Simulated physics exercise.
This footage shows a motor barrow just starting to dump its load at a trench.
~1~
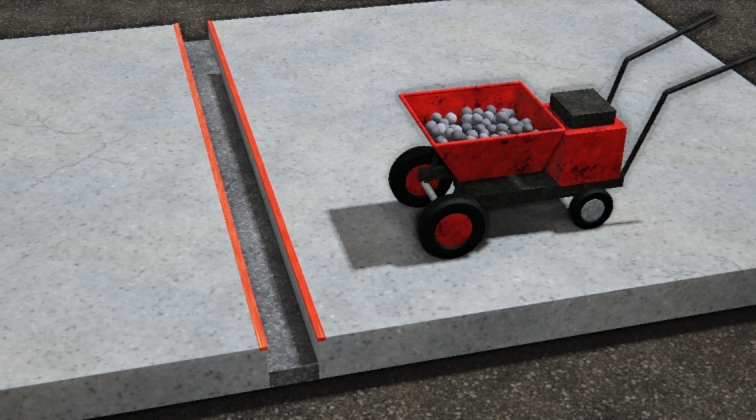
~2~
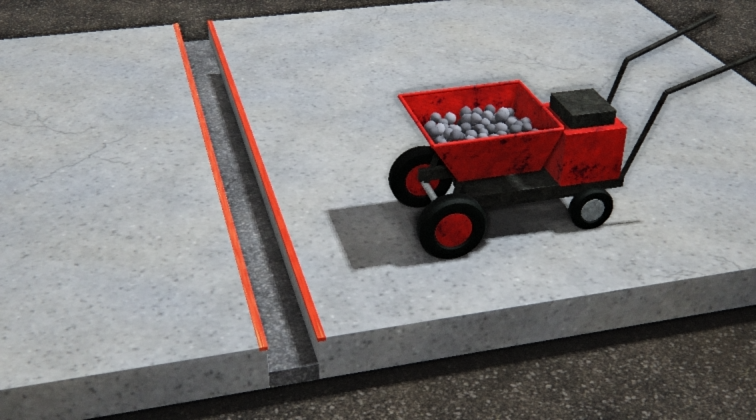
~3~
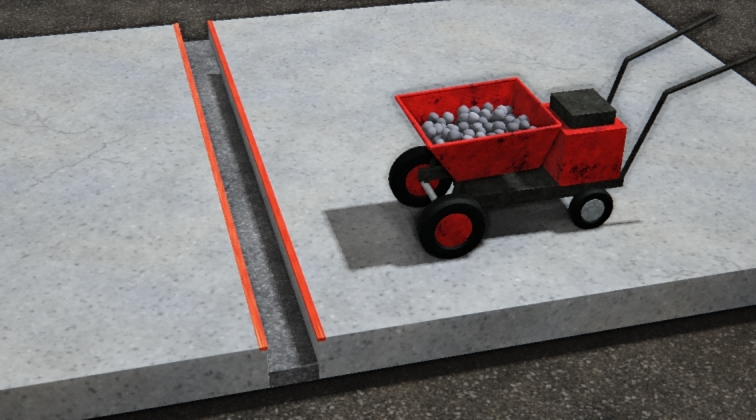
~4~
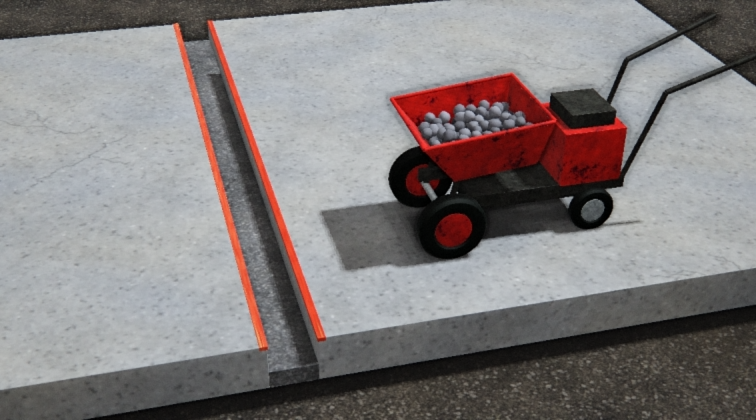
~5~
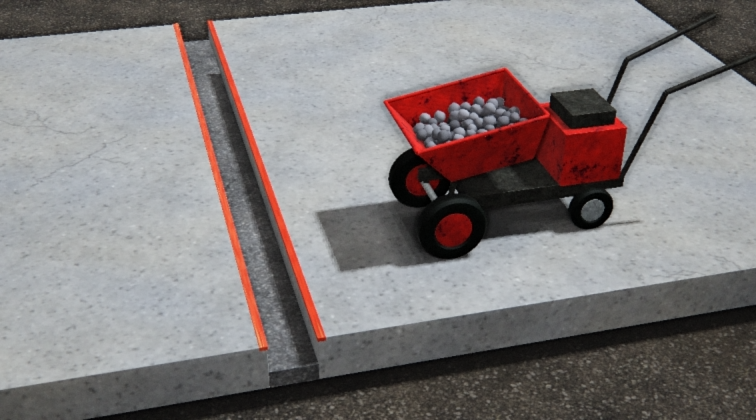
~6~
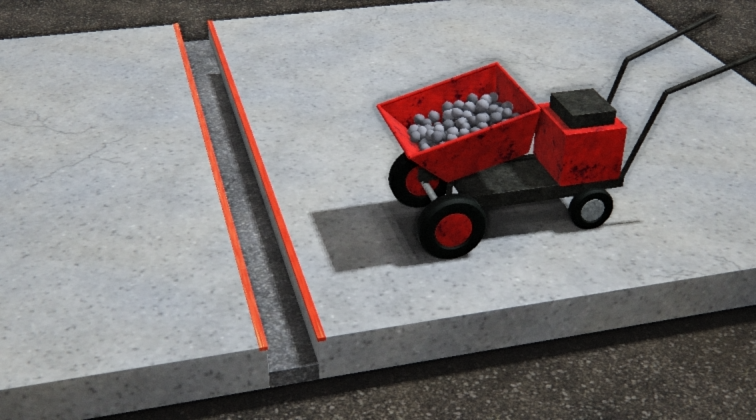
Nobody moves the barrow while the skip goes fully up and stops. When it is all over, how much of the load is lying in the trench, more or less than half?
The trench takes in the minor portion of the load.
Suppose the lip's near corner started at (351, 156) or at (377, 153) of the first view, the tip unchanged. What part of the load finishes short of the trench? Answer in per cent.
First spot 0 per cent, second spot 0 per cent.
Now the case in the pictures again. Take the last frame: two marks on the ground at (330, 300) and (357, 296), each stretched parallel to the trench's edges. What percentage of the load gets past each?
Some 30 and some 60 per cent, respectively.
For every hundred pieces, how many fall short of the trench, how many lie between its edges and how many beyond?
I'd put short at close to 55, between at close to 15 and beyond at close to 0 per cent.
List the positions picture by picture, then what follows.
Lip of the skip at (435, 146), level; top of the load at (501, 129), round cobbles; first edge of the trench at (309, 303); far edge at (254, 311), the trench under half as wide as the skip, and about half as deep as wide, in the first frame.
Lip of the skip at (433, 147), level; top of the load at (500, 128), in the second frame.
Lip of the skip at (430, 148), tipped barely; top of the load at (498, 126), in the third frame.
Lip of the skip at (425, 150), tipped a little; top of the load at (494, 124), in the fourth frame.
Lip of the skip at (418, 153), tipped a little; top of the load at (491, 121), in the fifth frame.
Lip of the skip at (410, 158), tipped clearly; top of the load at (496, 124); first edge of the trench at (309, 303); far edge at (254, 311), in the sixth frame.
Soon, skip tipped steeply; all in the skip.
A while on, skip tipped right over; most in the skip; a small part short of the trench; a stray few falling.
Towards the end, skip tipped right over; about a third in the skip; about half short of the trench; a small part in or heaped over the trench.
Finally, skip tipped right over; about a third in the skip; about half short of the trench; a small part in or heaped over the trench; none beyond it.
